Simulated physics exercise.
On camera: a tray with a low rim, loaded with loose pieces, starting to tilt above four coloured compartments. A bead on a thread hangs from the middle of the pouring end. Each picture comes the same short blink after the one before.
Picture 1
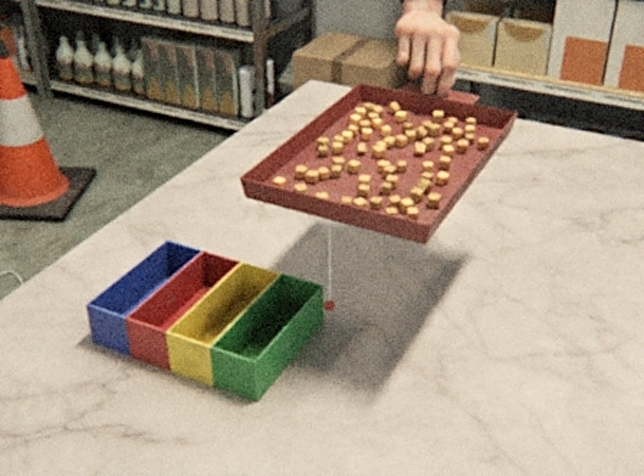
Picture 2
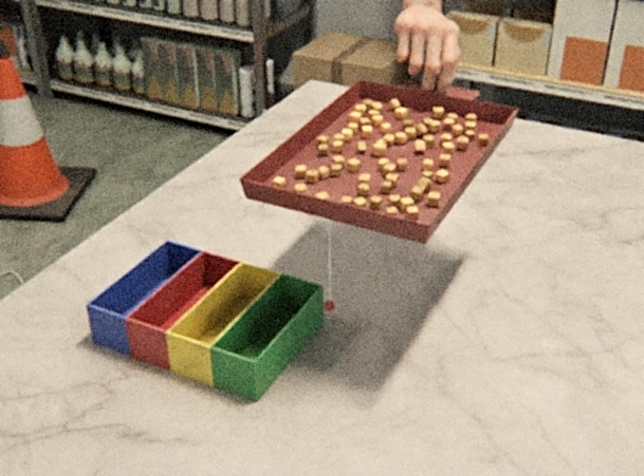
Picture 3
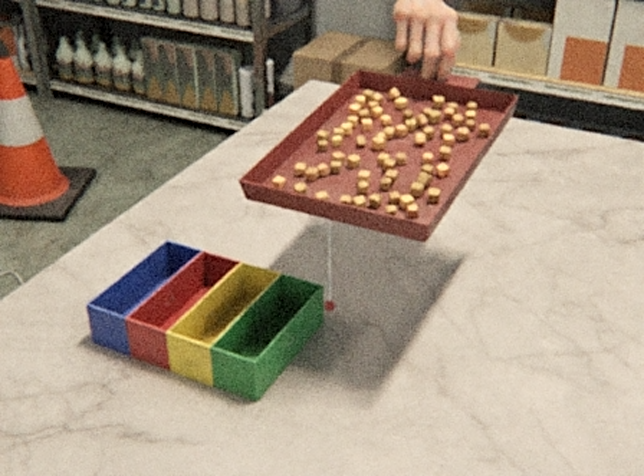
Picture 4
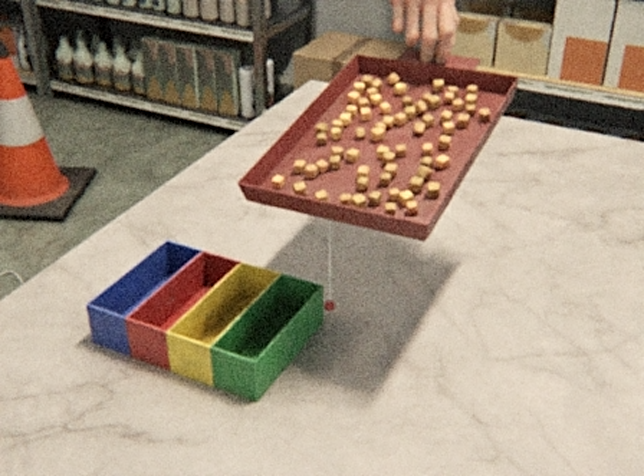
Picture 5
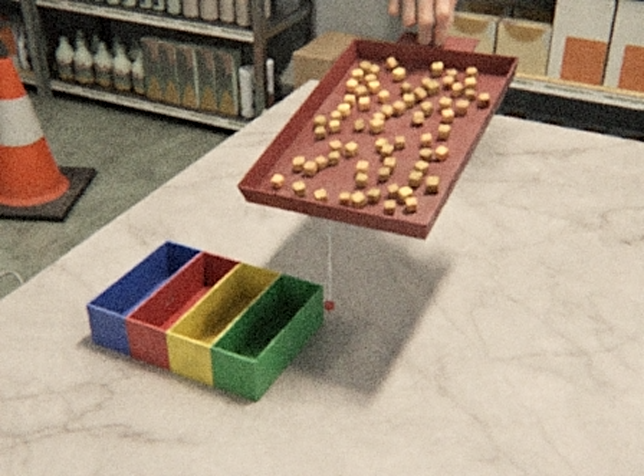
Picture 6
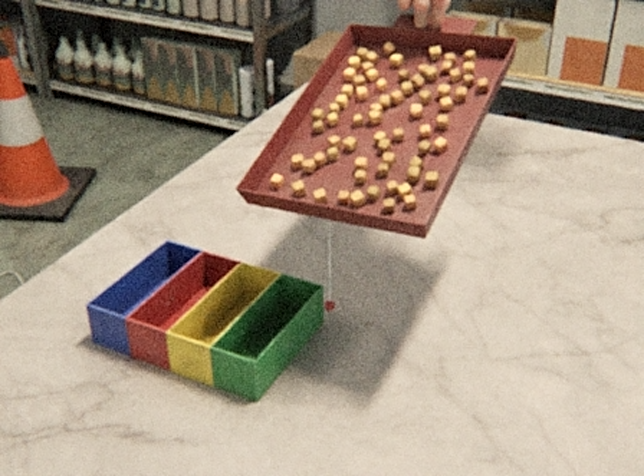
A hand raises the far end of a red tray of small cubes, steadily tilting it.
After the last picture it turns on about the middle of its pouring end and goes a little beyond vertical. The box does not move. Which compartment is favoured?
Fullest: The green cell.
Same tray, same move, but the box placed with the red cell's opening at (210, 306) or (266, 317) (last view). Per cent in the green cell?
In turn 30 and 10 in a hundred.
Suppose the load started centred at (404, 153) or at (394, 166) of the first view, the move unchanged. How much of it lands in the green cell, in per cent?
First some 30, then 30 per cent.
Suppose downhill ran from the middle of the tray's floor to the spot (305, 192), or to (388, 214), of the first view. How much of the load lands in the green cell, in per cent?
In turn 40 and 0 in a hundred.
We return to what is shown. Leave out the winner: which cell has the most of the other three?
In second place: The cell in yellow.
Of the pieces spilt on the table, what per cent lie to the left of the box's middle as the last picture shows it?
It comes to 20 per cent or so.
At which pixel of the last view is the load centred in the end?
Near (250, 372).
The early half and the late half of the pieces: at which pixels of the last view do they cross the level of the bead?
The first part at (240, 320); the rest at (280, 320).
Soon after the last picture, tray tipped steeply; nearly all on the tray; a small part falling or outside the box.
A little later, tray tipped past a quarter turn; about two thirds on the tray; a small part in the green cell; a small part in the yellow cell; a small part falling or outside the box.
Later still, tray tipped past a quarter turn; about a third in the green cell; about a quarter in the yellow cell; about half falling or outside the box.
At rest, tray tipped past a quarter turn; about a third in the green cell; about a quarter in the yellow cell; none in the red cell; none in the blue cell; about half outside the box.
